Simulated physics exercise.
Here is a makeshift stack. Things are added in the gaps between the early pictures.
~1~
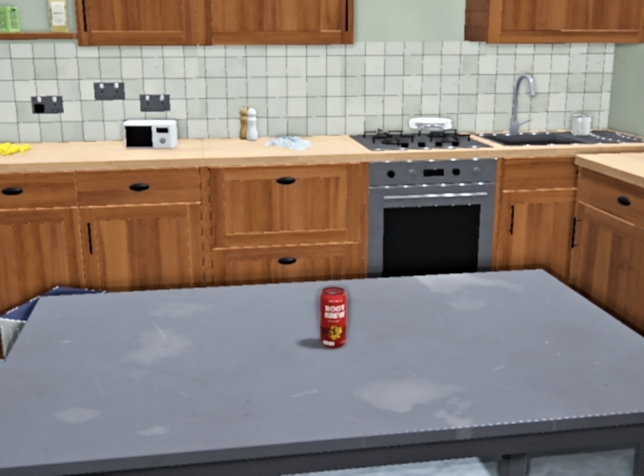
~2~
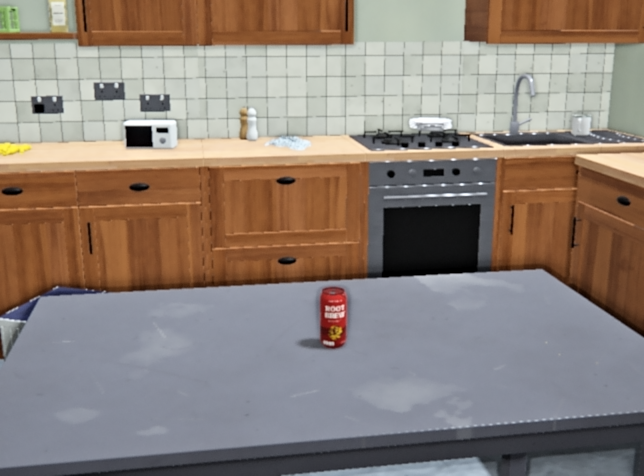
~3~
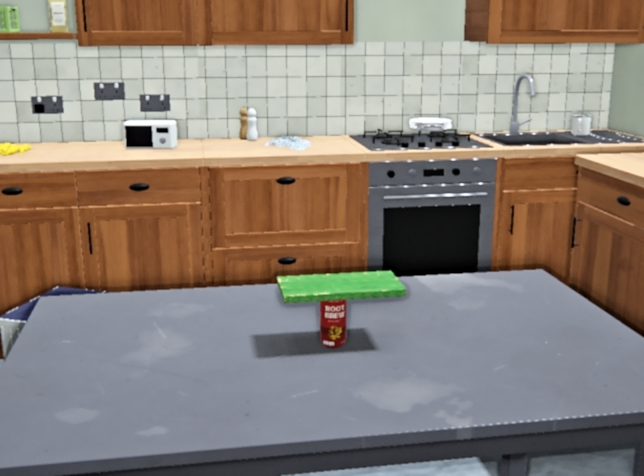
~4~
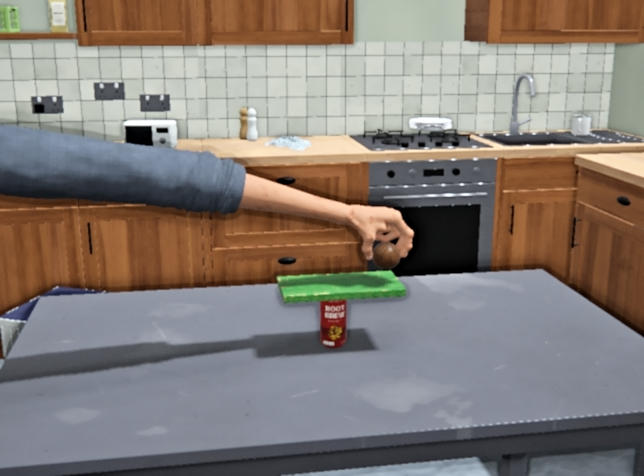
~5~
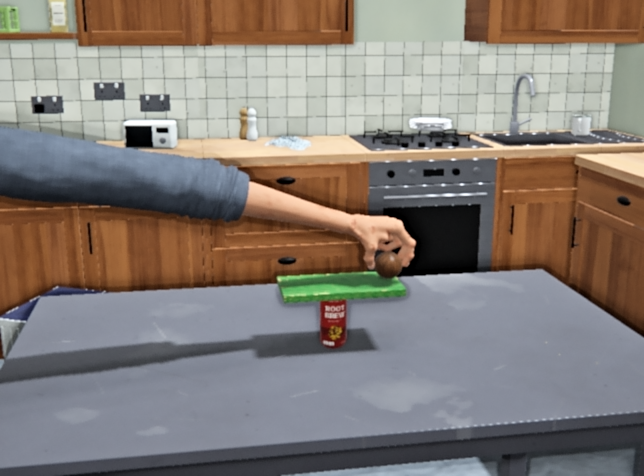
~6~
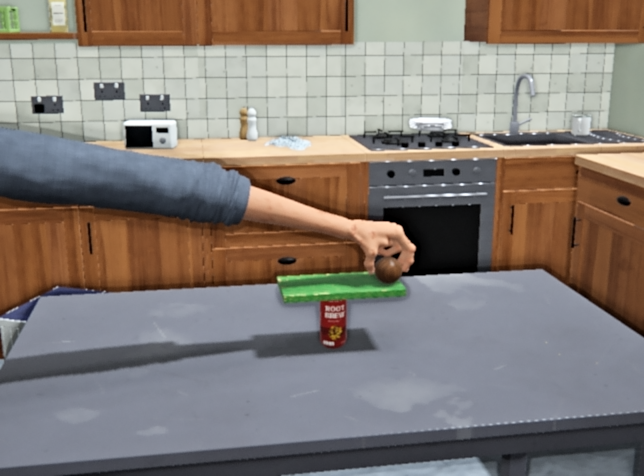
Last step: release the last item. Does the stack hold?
It is going to fail to remain upright.
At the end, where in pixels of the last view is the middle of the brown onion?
Roughly at pixel (443, 332).
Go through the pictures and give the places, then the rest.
In the first frame, the last thing is not in view yet; red can (333, 318).
In the second frame, the last thing is not in view yet; red can (333, 318).
In the third frame, the last thing is not in view yet; red can (333, 318).
In the fourth frame, on its way; brown onion (386, 256); red can (333, 318).
In the fifth frame, on its way; brown onion (388, 265); red can (333, 318).
In the sixth frame, in place under the hand; brown onion (388, 270); red can (333, 318).
Then, 0.40 s past the last view, brown onion now fallen; green board rocked 51° from its first pose.
Then, 0.60 s past the last view, green board now fallen; red can displaced a little.
Then, 0.80 s past the last view, red can displaced about its own width.
Finally, fallen, brown onion and green board; moved from the start, red can. Final places as the last picture's camera would see them, brown onion near (443, 333). The stack gives way.
